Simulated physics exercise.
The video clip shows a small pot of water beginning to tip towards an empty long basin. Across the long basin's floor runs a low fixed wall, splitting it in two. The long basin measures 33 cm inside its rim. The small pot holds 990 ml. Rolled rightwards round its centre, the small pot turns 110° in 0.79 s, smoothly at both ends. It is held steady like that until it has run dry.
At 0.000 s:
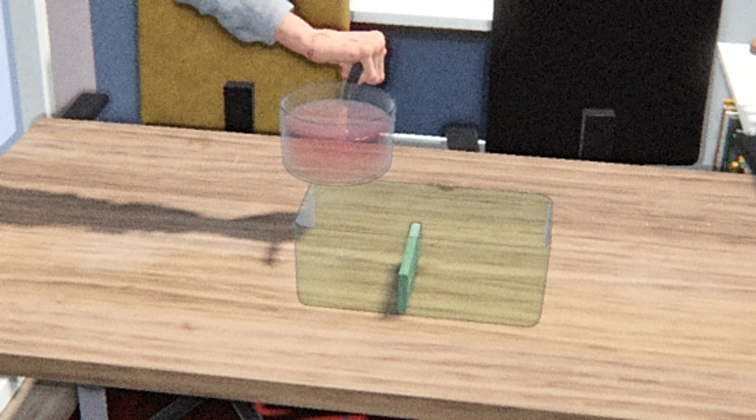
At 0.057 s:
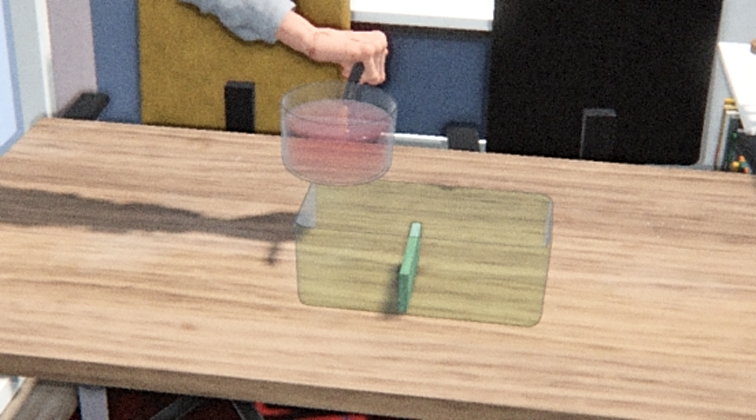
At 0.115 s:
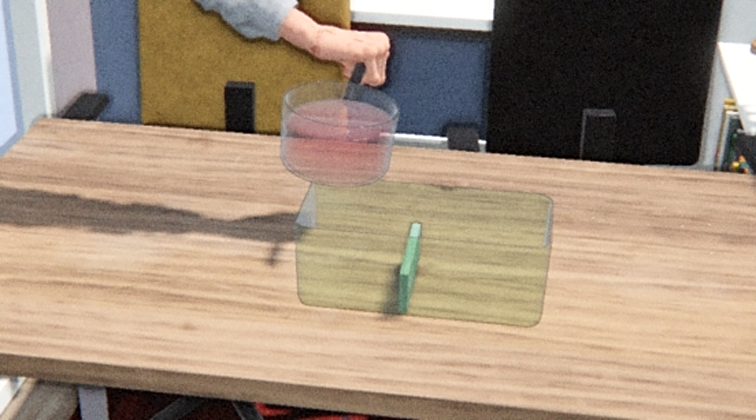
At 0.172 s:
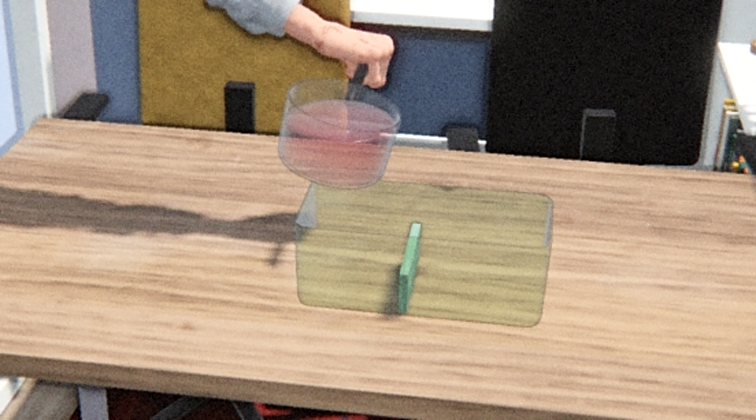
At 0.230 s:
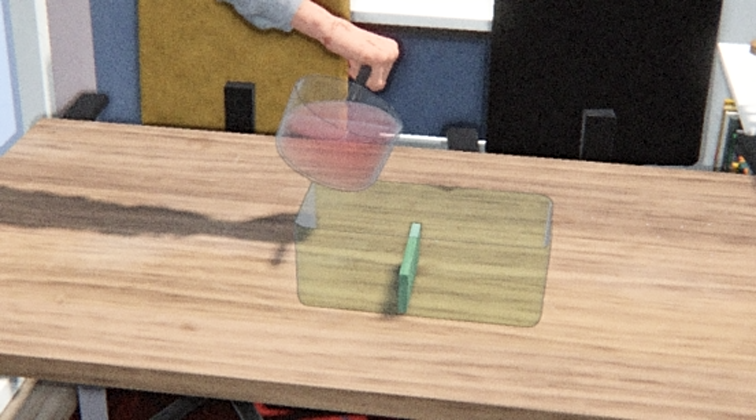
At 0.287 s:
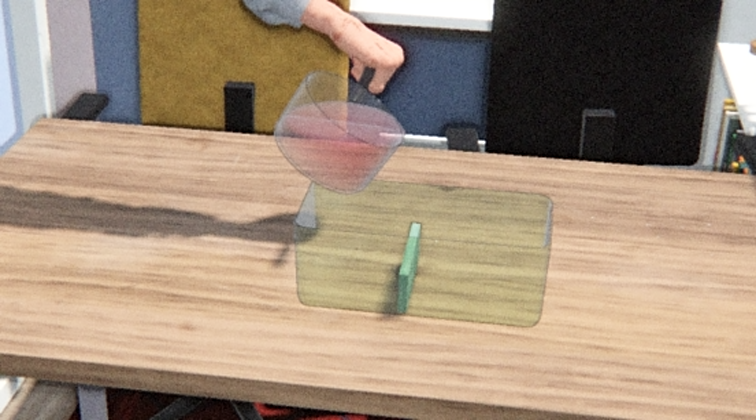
A hand tilting a clear pot of pinkish liquid rightwards above a long, see-through yellowish basin with a green divider on a wooden table.
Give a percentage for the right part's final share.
My figure is 64 %.
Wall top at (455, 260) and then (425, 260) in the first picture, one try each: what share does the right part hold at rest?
First 10, then 45 per cent.
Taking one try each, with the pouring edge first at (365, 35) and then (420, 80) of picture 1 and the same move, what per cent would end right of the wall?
The first try gives around 55 percent, the second around 95 percent.
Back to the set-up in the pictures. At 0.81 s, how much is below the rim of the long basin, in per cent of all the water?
90 per cent or thereabouts.
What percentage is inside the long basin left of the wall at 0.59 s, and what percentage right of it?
About 2 left, 36 right.
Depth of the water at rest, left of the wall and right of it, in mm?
On the left it stands about 18 mm, on the right about 24 mm.
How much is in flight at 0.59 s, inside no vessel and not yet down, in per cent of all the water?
I'd say close to 26 per cent.
After 0.59 s the tilt is 93° and 35 per cent is still to pour, 2 is left of the wall and 36 right of it.
After 0.81 s the tilt is 110° and 6 per cent is still to pour, 26 is left of the wall and 65 right of it.
After 1.04 s the tilt is 110° and 0 per cent is still to pour, 35 is left of the wall and 64 right of it.
After 1.29 s the tilt is 110° and 0 per cent is still to pour, 35 is left of the wall and 64 right of it.
In the end 35 per cent lies left of the wall, 64 right of it and 0 outside.
